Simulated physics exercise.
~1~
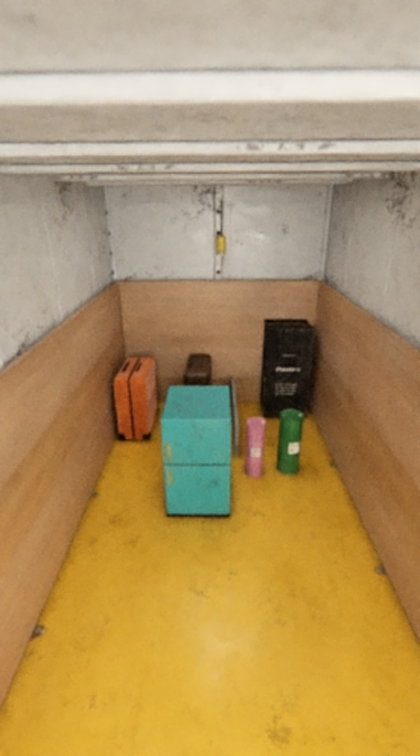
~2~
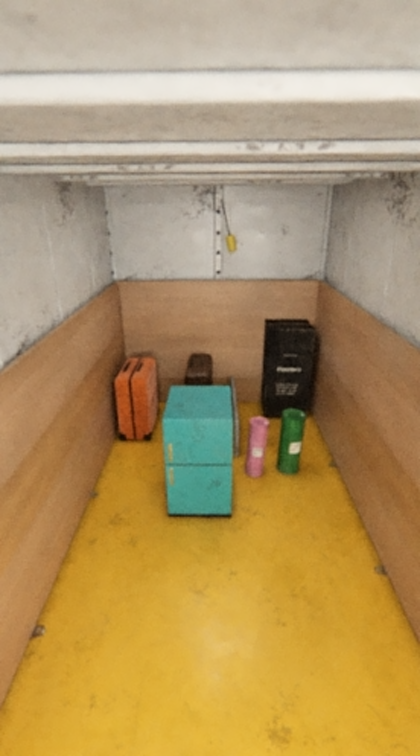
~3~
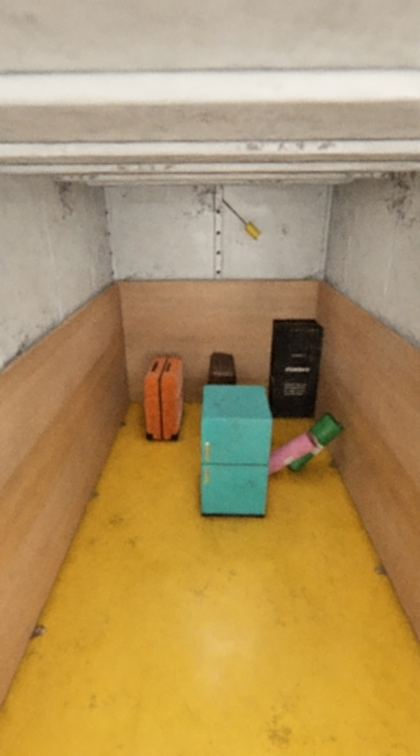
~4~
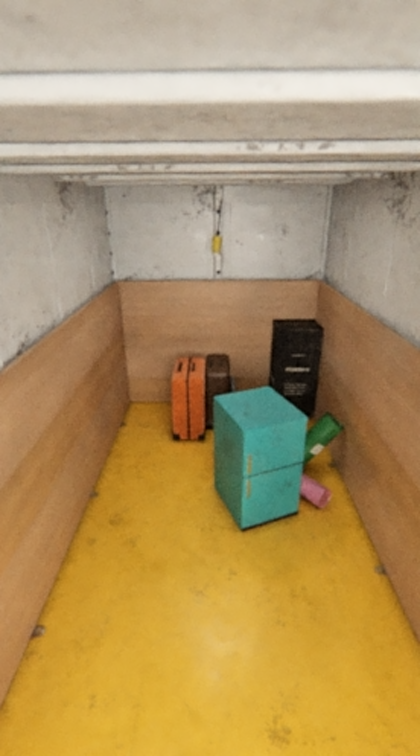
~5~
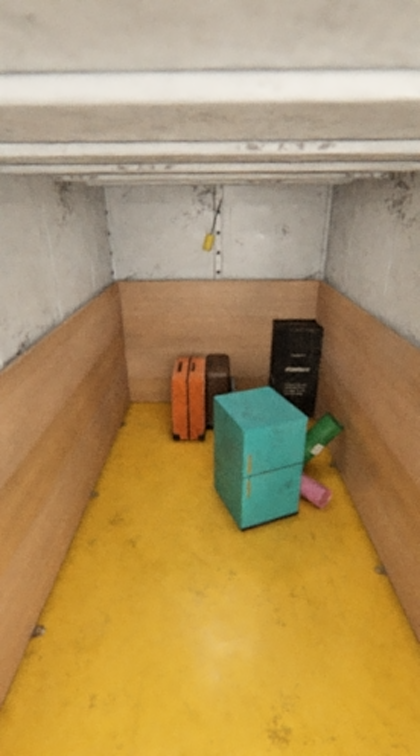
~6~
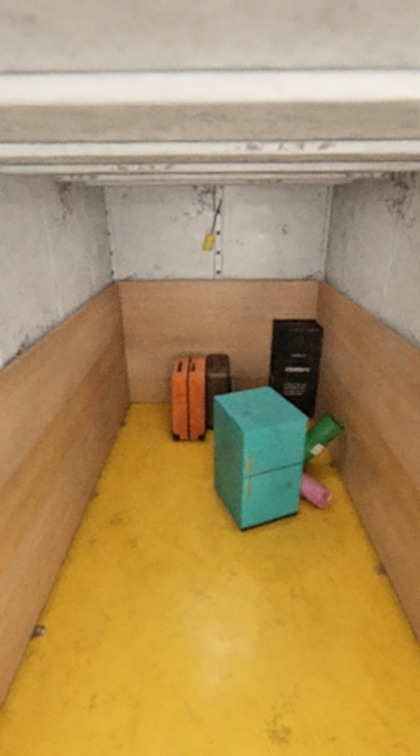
The turquoise appliance, orange case and brown case slid right across the van's yellow floor as the hanging lamp swung, and the pink and green canisters tipped over beside the appliance, where they stayed, with the black box still standing behind.
